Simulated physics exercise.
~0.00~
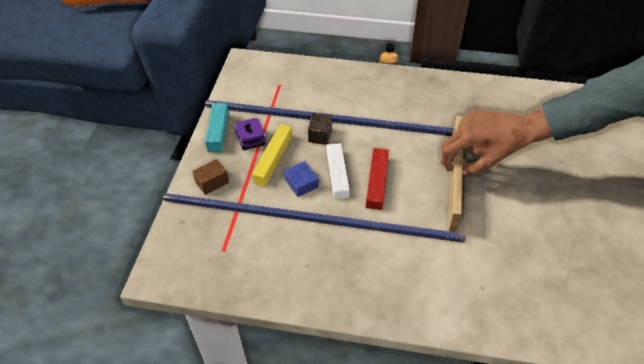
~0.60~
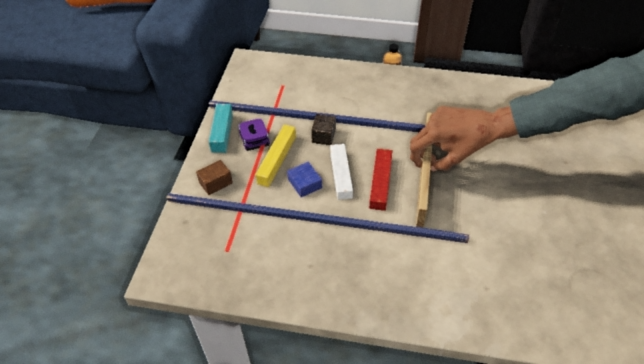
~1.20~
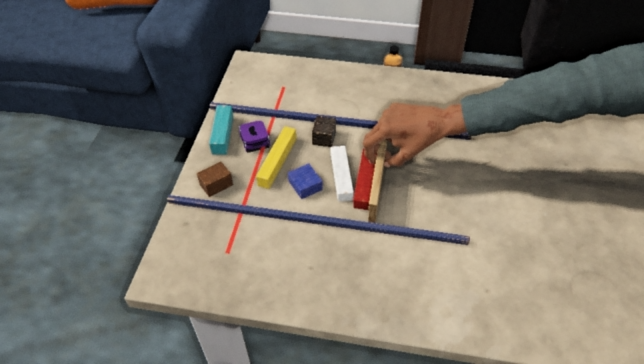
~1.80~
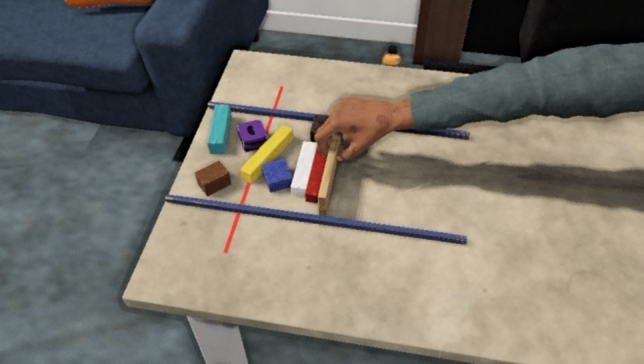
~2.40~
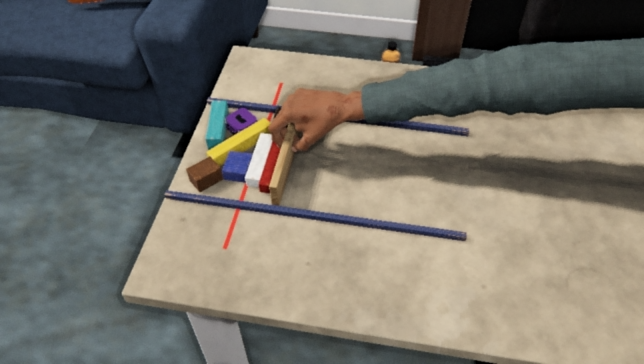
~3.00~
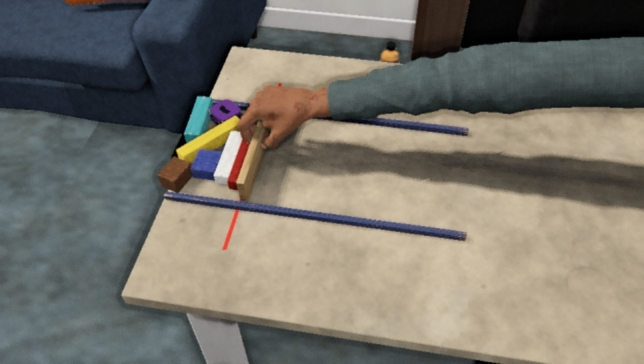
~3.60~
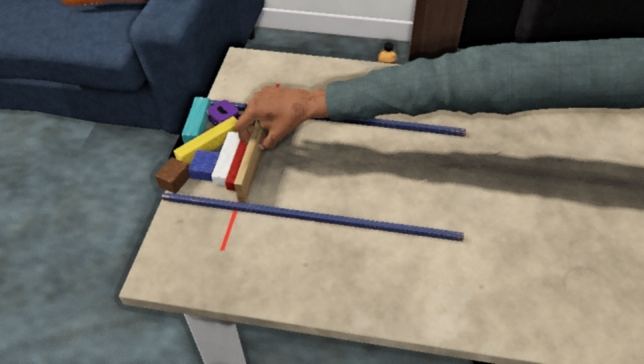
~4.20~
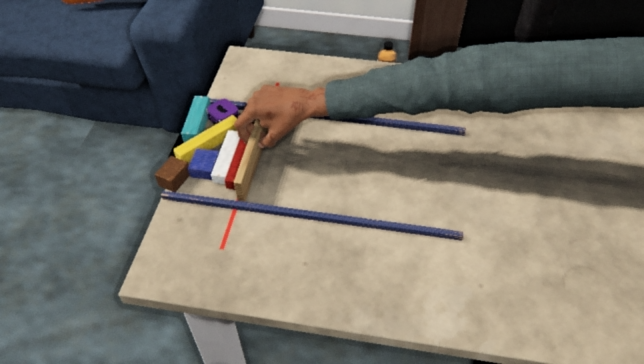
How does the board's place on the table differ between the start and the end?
At the start the board stands near the right ends of the blue rails, away from the blocks. By the end it is far to the left, close behind the bunched blocks.
A hand slides a board left, pushing colourful blocks together near the table's left edge.
